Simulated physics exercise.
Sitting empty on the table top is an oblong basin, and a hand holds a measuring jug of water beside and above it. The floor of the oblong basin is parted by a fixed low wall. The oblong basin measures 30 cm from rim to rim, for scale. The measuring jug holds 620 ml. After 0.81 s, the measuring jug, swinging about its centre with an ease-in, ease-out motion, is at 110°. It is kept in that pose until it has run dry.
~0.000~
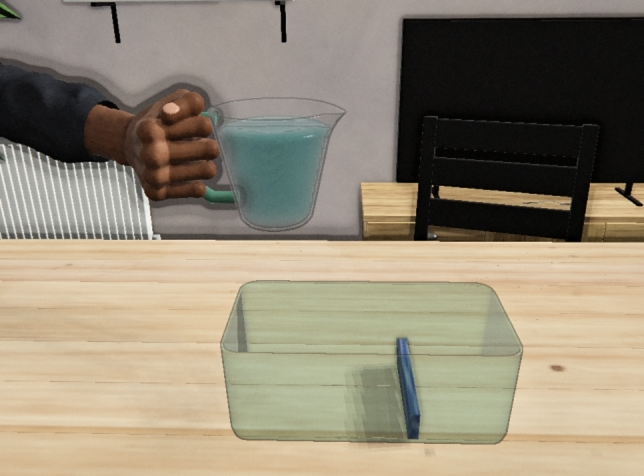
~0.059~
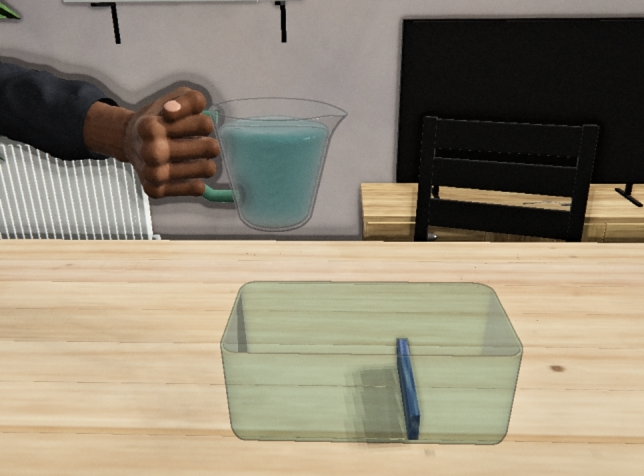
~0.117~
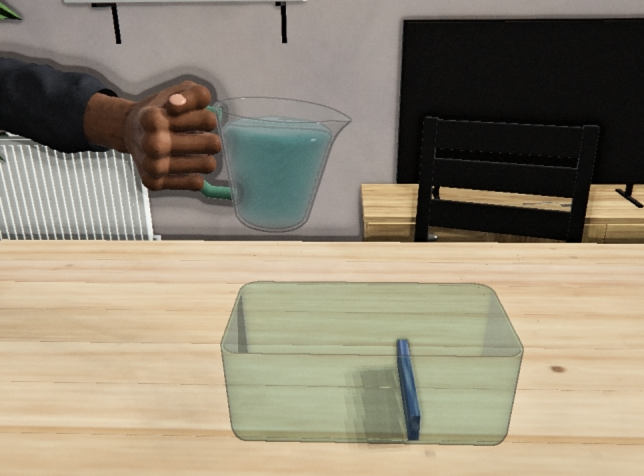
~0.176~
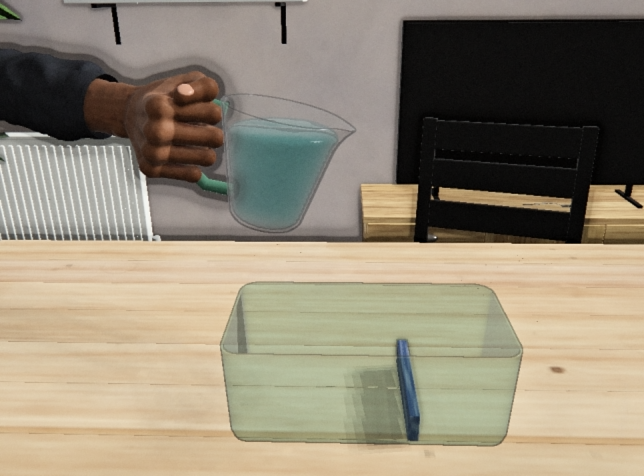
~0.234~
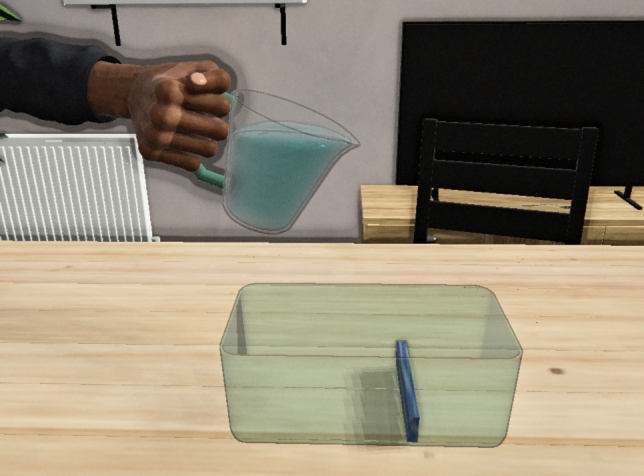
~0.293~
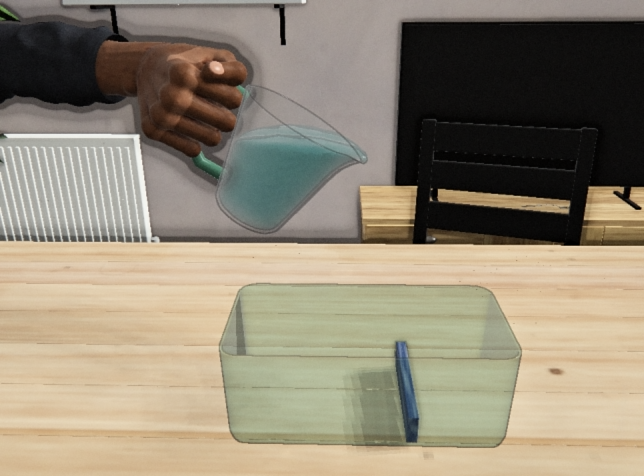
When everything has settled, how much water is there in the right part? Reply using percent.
38 out of 100.
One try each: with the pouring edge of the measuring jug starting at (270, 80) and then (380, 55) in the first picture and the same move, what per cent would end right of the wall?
Around 15 per cent first, around 60 per cent next.
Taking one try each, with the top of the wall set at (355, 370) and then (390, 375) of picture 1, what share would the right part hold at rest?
In turn about 90 and 60 per cent.
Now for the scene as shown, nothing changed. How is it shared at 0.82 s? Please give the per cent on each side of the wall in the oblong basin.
About 48 left, about 38 right.
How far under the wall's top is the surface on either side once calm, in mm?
For the left, around 20 mm; for the right, around 16 mm.
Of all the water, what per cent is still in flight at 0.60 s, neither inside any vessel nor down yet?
Roughly 32 percent.
By 0.60 s the tilt is 92° and 43 per cent is still to pour, 3 is left of the wall and 22 right of it.
By 0.82 s the tilt is 110° and 3 per cent is still to pour, 48 is left of the wall and 38 right of it.
By 1.06 s the tilt is 110° and 0 per cent is still to pour, 59 is left of the wall and 38 right of it.
By 1.31 s the tilt is 110° and 0 per cent is still to pour, 59 is left of the wall and 38 right of it.
At rest 59 per cent lies left of the wall, 38 right of it and 2 outside.
